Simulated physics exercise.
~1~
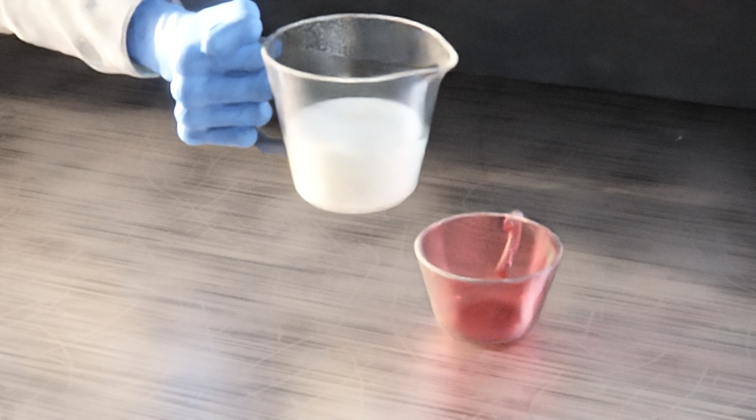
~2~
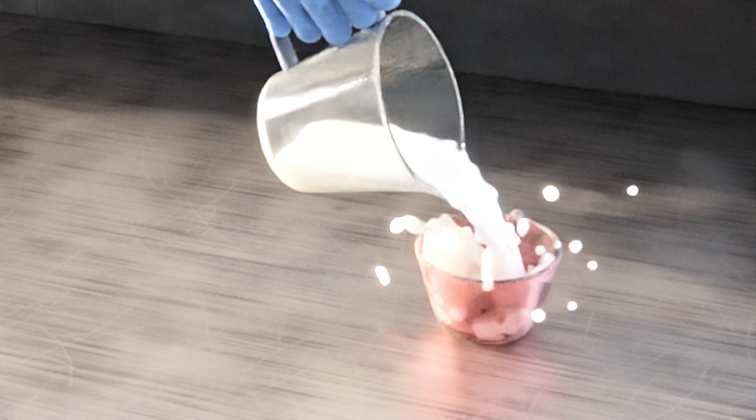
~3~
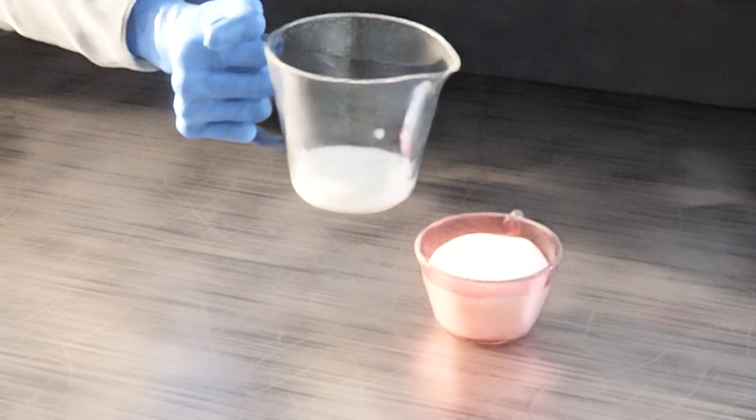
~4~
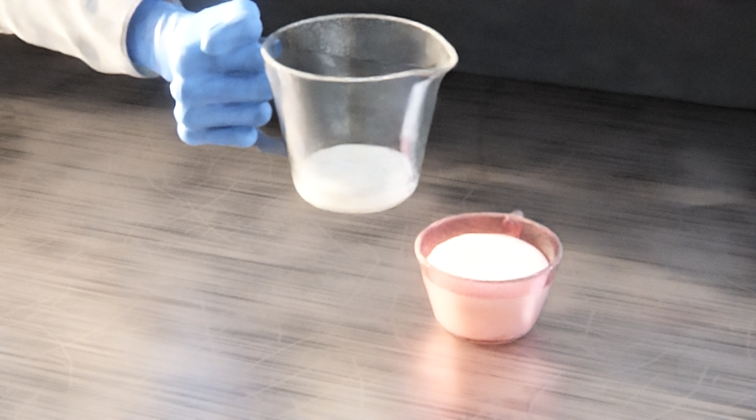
A clear measuring jug of milk, held by a blue-gloved hand, tipped steeply to the right and poured into a small reddish cup, splashing drops around it, then swung back upright with some milk left while the cup sat mostly full.
